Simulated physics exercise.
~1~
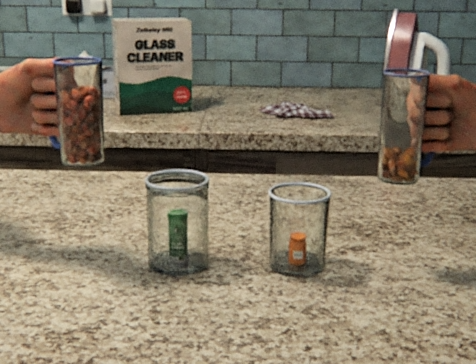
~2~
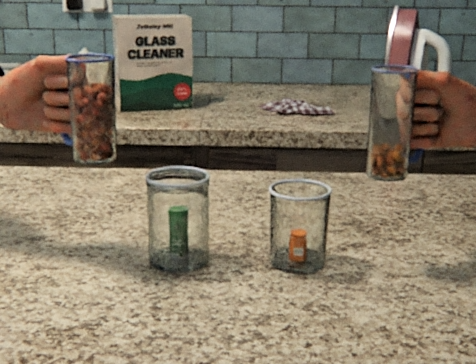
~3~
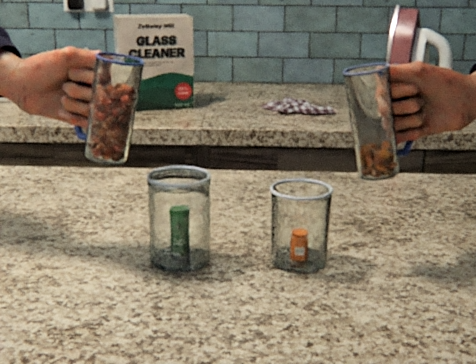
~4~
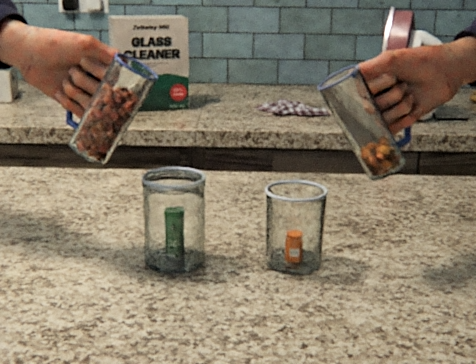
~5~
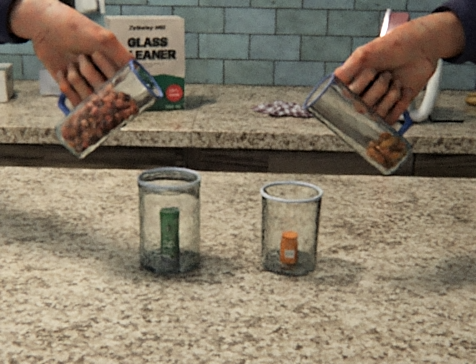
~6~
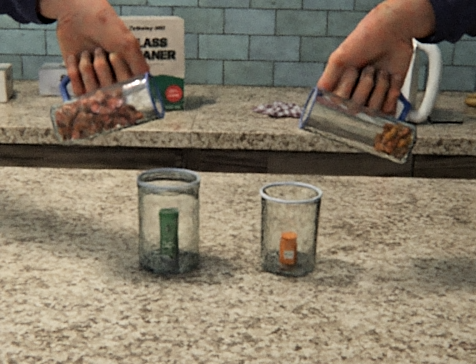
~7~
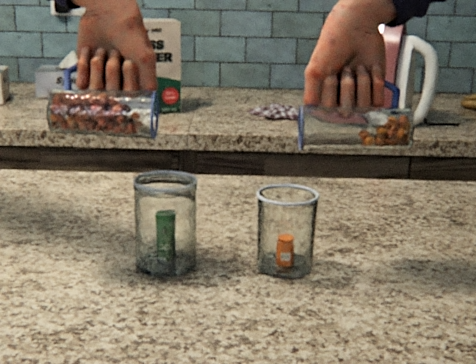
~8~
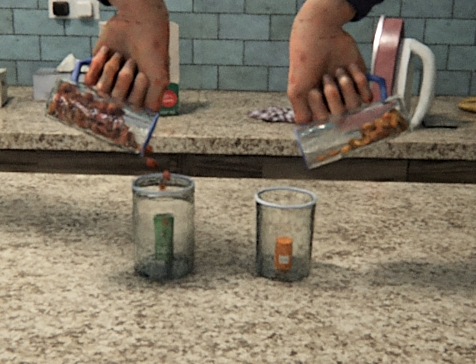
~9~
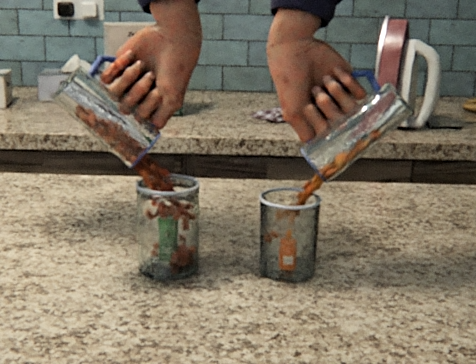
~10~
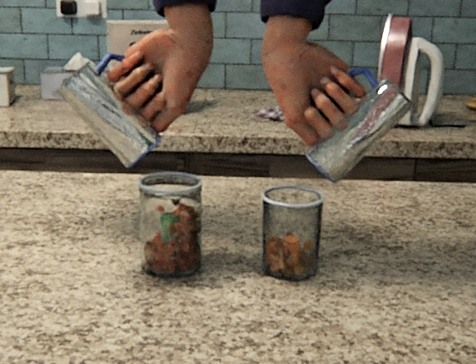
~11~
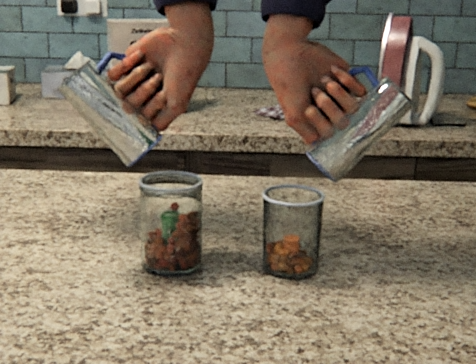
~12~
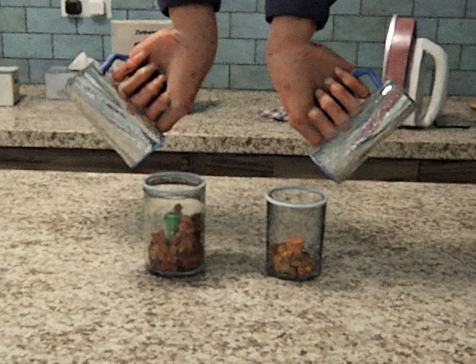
Two hands tipping clear mugs of small dry pieces into two glasses, leaving the green and orange objects inside still showing.
